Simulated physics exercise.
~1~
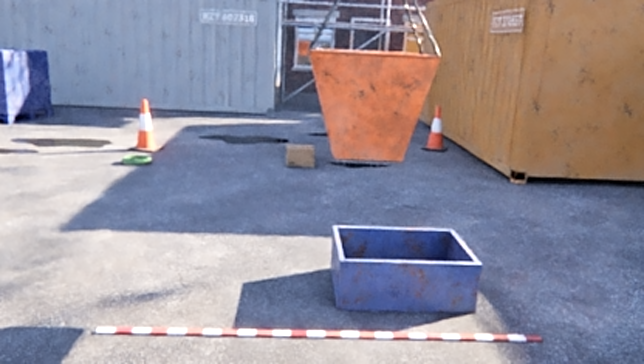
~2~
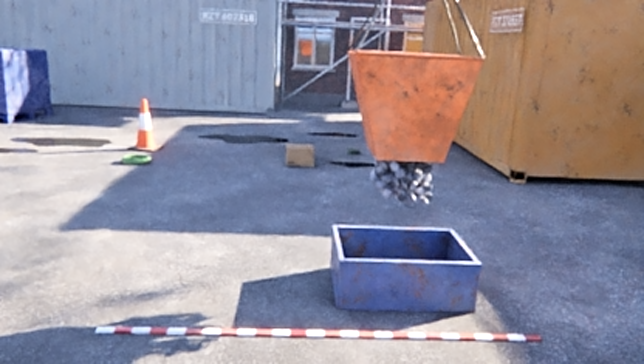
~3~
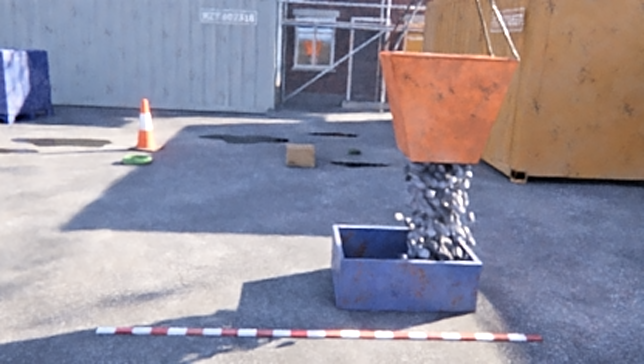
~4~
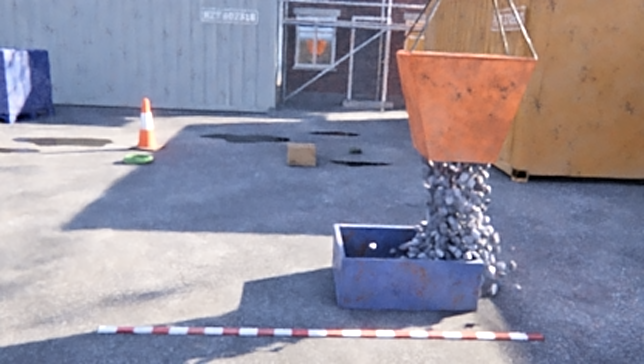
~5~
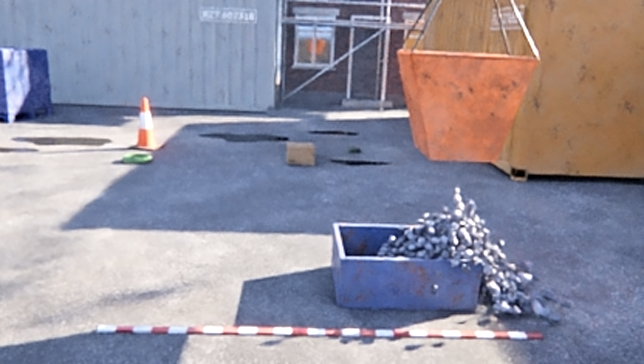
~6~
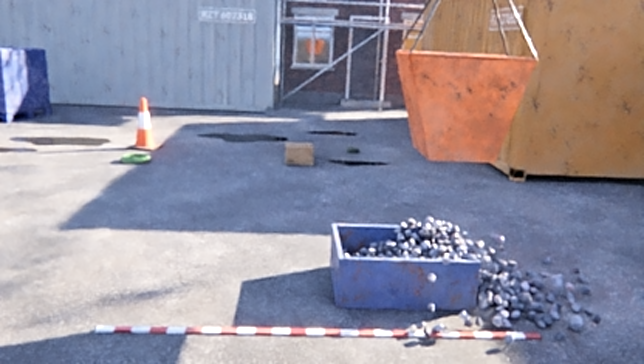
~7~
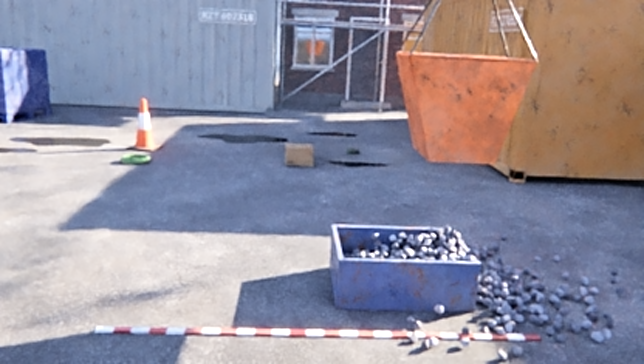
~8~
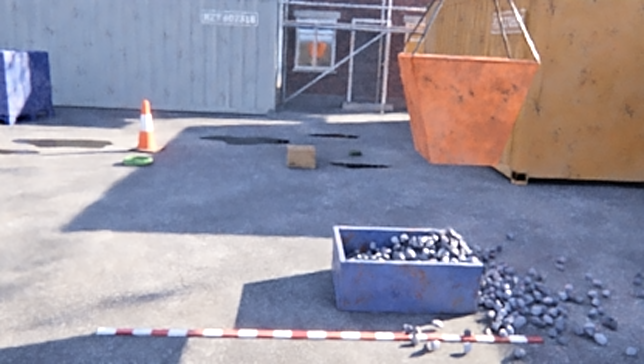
An orange skip hangs from cables over a sunlit asphalt yard, seen from a slightly swaying, raised viewpoint facing a grey fence and an ochre container. Below it sits an open blue bin, with a red and white striped pole lying in front and an orange cone behind at left. The skip travels right and grey stones begin pouring from its bottom. They drop into the bin's right side as it moves on, then some spill past the right edge. The emptied skip stops, the heap slumps, and most stones rest in the bin, the others scattered mainly to its right.
